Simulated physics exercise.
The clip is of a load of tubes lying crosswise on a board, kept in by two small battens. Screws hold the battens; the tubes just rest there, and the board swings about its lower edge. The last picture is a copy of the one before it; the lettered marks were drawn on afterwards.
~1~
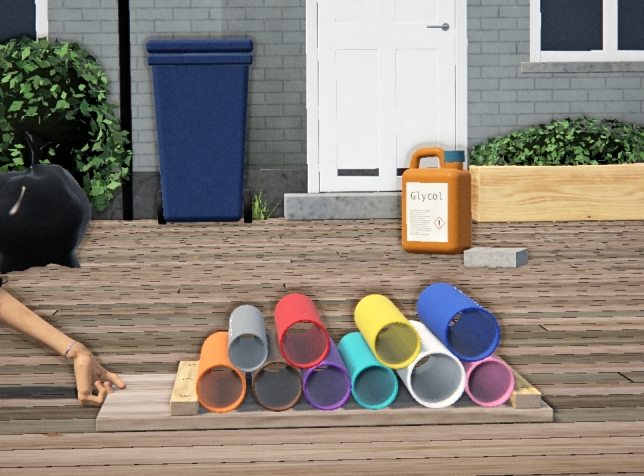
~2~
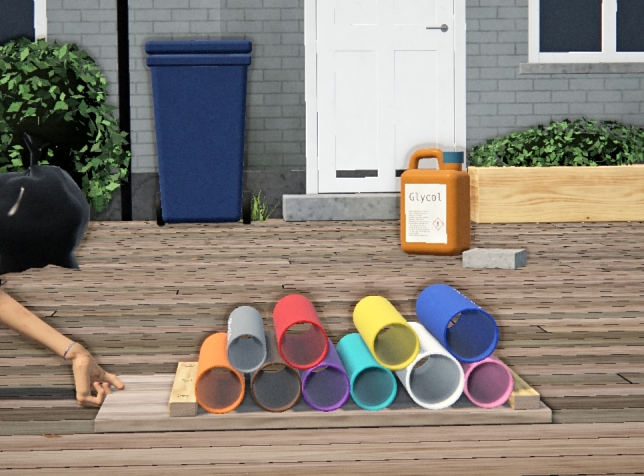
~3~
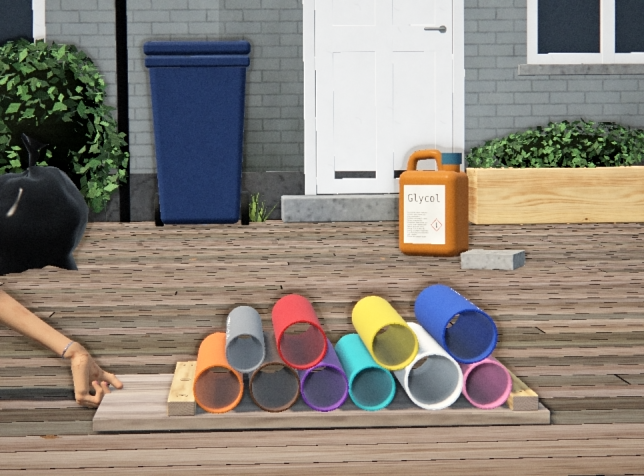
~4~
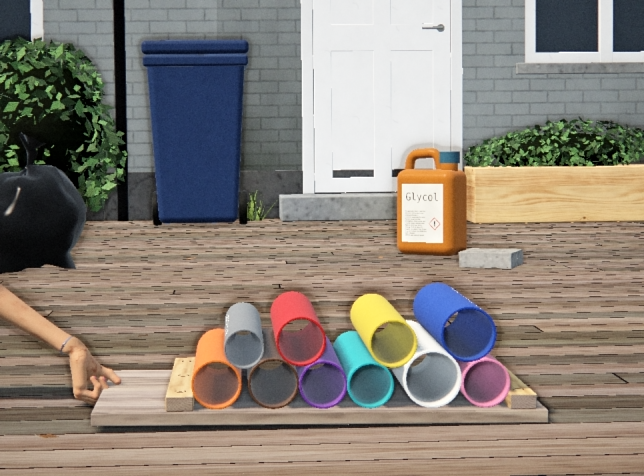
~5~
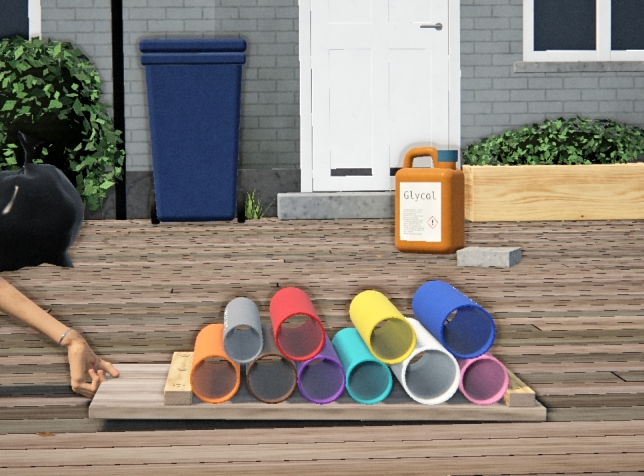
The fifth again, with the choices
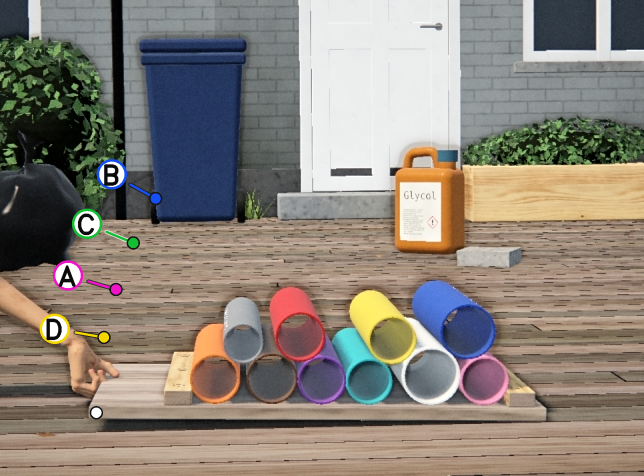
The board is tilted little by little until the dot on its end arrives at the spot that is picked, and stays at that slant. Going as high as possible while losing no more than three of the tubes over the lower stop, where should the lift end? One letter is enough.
No higher than B.
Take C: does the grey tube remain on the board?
Yes, with C.
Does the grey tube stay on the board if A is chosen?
Yes, with A.
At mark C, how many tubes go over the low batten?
At C the number is one.
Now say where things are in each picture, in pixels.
Purple tube (327, 387); turquoise tube (375, 387); white tube (437, 380), in the first picture.
White tube (436, 380); pink tube (489, 384), in the second picture.
Board (316, 391); orange tube (218, 389); brown tube (275, 387); turquoise tube (372, 388), in the third picture.
Board (314, 388); orange tube (216, 384); brown tube (273, 384), in the fourth picture.
Board (313, 383); orange tube (215, 379); brown tube (272, 379), in the fifth picture.
On the marked copy, A at (116, 289); B at (156, 199); C at (133, 243); D at (104, 337); the white dot at (97, 413).
Taking B. A third of the way, board at 19°.
Two thirds of the way, board at 30°.
When it is over, board at 30°, three over the low batten (yellow, red, blue).
As for the rest, A none over the low batten; C one over the low batten (blue); D none over the low batten.
